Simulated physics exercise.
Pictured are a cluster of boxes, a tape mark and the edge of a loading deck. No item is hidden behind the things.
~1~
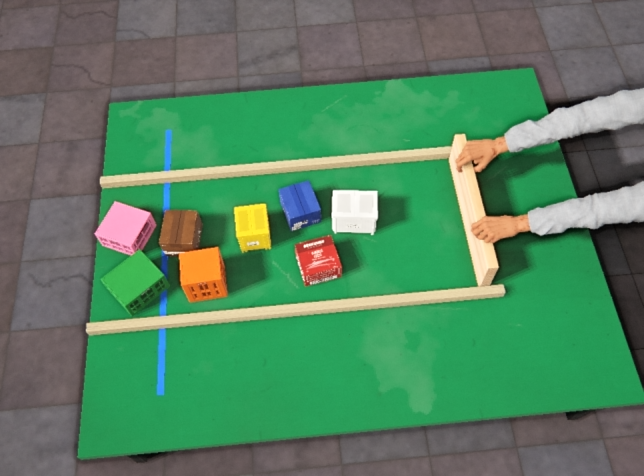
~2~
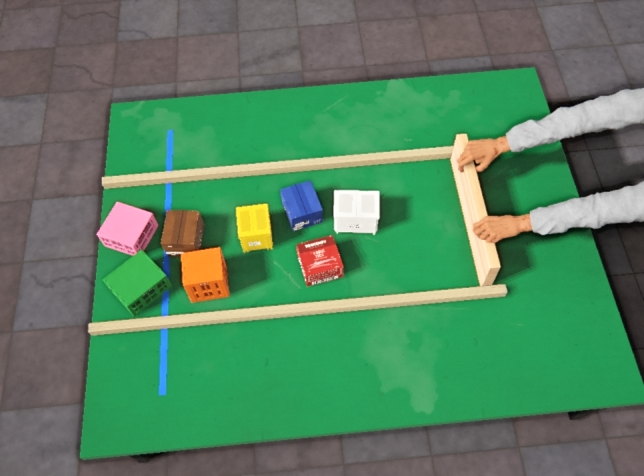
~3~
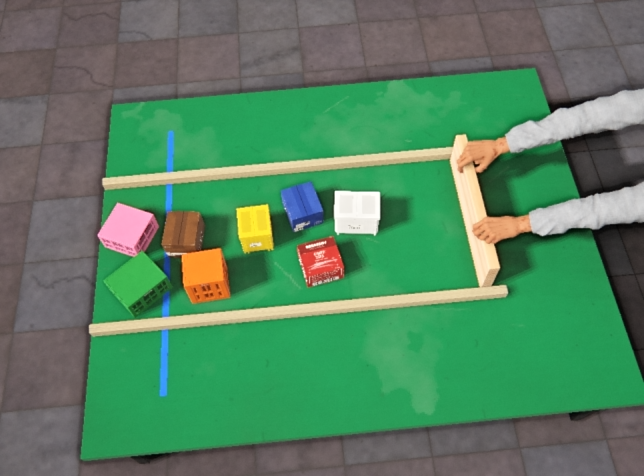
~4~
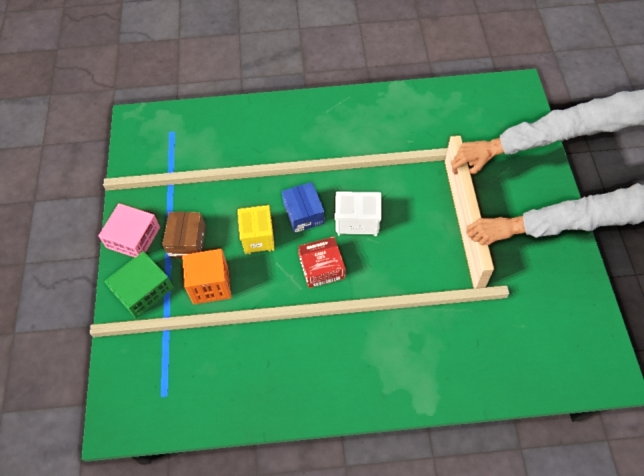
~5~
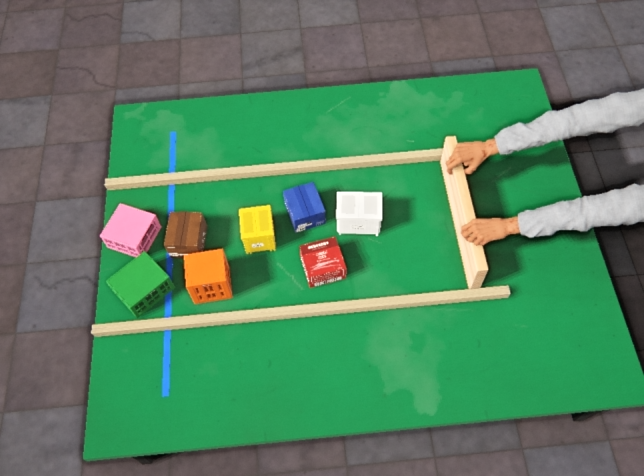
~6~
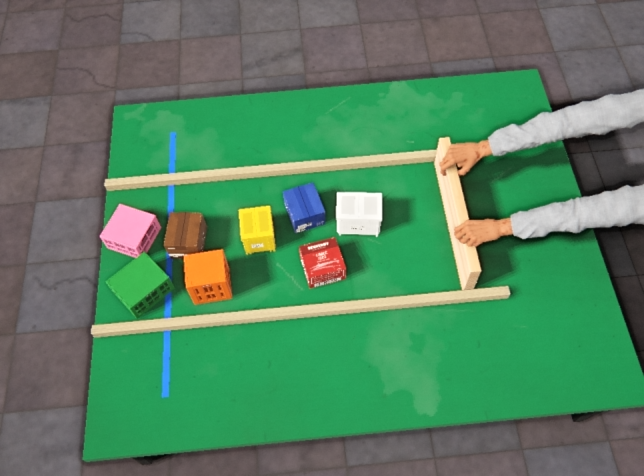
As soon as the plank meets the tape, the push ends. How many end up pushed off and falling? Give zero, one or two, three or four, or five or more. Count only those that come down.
Three or four fall.
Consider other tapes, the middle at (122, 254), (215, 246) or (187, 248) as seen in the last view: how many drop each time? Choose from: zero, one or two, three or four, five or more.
At least five; 1 or 2; three or four.
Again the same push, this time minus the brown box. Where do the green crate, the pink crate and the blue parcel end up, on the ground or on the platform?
The green crate? It drops away. The pink crate? It drops away. The blue parcel? It hangs in there.
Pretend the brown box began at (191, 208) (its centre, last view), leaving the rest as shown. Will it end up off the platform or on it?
Put there, it simply holds its spot.
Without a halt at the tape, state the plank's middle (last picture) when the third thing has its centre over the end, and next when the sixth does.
(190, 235), later (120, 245).
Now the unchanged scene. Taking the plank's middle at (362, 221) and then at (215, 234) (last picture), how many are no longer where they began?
The first count is 2, and then it's 8.
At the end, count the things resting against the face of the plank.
That makes 3.
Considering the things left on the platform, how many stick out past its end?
Overhanging: 2.
A little later, none off yet; pink crate at rest near (131, 232); green crate at rest near (141, 285); brown box at rest near (186, 236).
Next, none off yet; pink crate shifted about its own width near (96, 234); green crate shifted a little near (115, 289); brown box shifted about its own width near (131, 241).
When it is over, the number that fall off is three or four; down, brown box, green crate and pink crate.
